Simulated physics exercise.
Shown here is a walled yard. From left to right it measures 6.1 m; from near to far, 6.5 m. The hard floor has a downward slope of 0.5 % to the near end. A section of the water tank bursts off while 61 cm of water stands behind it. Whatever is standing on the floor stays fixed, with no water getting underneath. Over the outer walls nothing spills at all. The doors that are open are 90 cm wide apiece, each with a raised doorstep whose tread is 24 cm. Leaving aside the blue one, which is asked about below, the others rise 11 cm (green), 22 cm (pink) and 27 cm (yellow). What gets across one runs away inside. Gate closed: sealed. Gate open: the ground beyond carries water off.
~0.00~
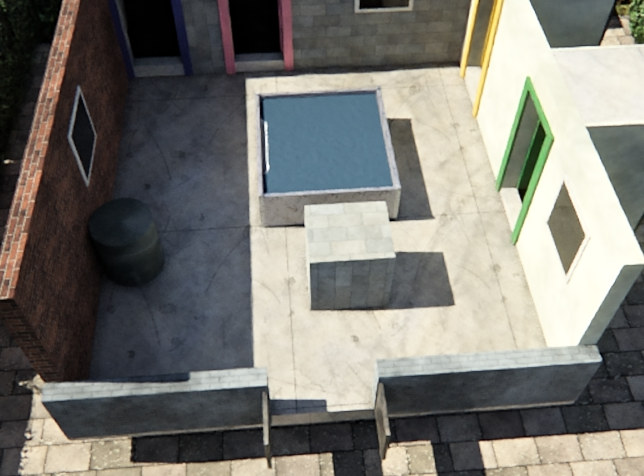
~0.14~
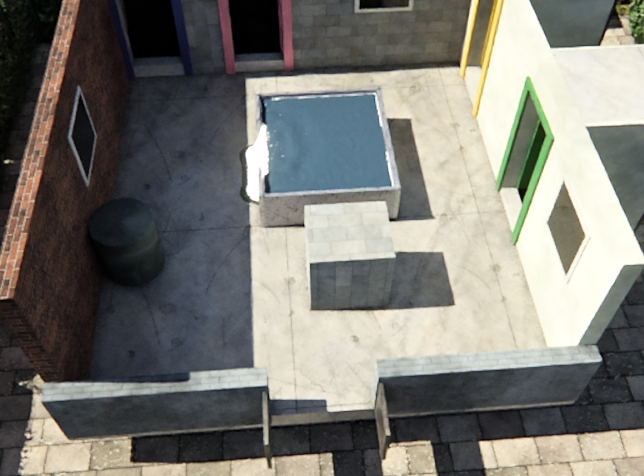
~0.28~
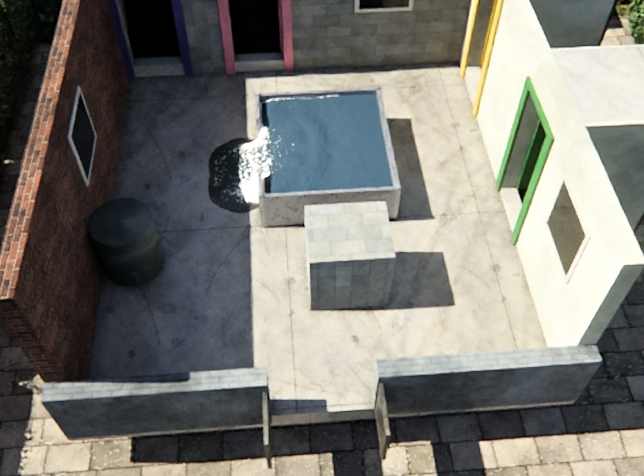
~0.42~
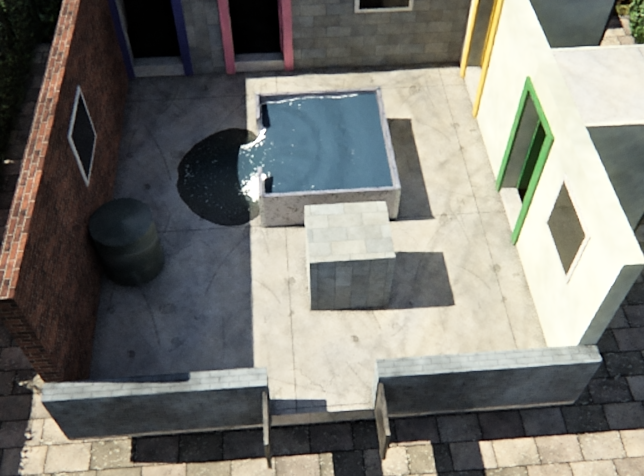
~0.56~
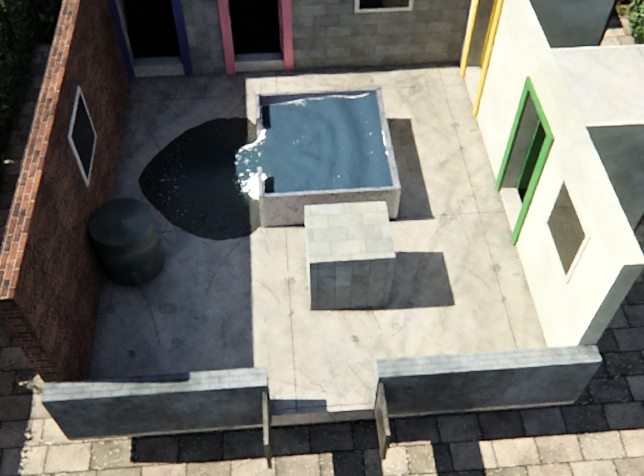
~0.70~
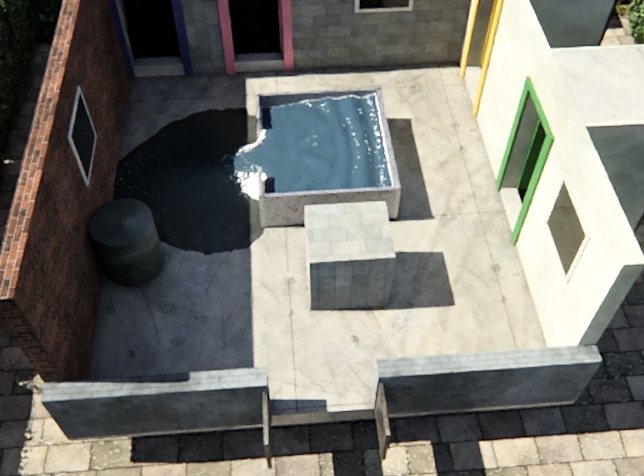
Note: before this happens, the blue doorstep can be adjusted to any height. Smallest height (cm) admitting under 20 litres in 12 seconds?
Roughly 24 cm.
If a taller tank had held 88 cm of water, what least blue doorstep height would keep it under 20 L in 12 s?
Then a height close to 37 cm.
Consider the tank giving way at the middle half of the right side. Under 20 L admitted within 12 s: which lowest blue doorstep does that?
In that case you'd want it roughly 8.5 cm high.
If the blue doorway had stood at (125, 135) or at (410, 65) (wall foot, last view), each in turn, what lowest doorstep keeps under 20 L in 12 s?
Around 20 and 9.0 cm respectively.
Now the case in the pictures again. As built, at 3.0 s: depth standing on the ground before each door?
Blue door 25 cm, green door 0 cm, pink door 4 cm, yellow door 0 cm.
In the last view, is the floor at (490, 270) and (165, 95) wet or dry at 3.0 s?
Note: Point one not yet reached; point two reached.
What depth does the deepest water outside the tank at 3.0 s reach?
Around 29 centimetres.
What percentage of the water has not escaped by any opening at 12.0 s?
Remaining share: Around 90 %.
After 1.4 s water covers 20 % of the floor, deepest (39 cm) near (107, 251); it has not reached the blue door.
After 3.0 s water covers 40 % of the floor, deepest (29 cm) near (129, 84); 25 cm at the blue door, 13 litres in over its 24 cm doorstep.
After 12.0 s water covers 95 % of the floor, deepest (13 cm) near (547, 378); 7 cm at the blue door, 18 litres in over its 24 cm doorstep.
At the blue door as built, the water arrived by 1.9 s and peaked near 26 cm at 2.6 s.
Run again over the same 12 s with other heights there, 46 litres in over 20 cm, 8 litres over 27 cm. The limit of 20 litres is kept from about 24 cm up.
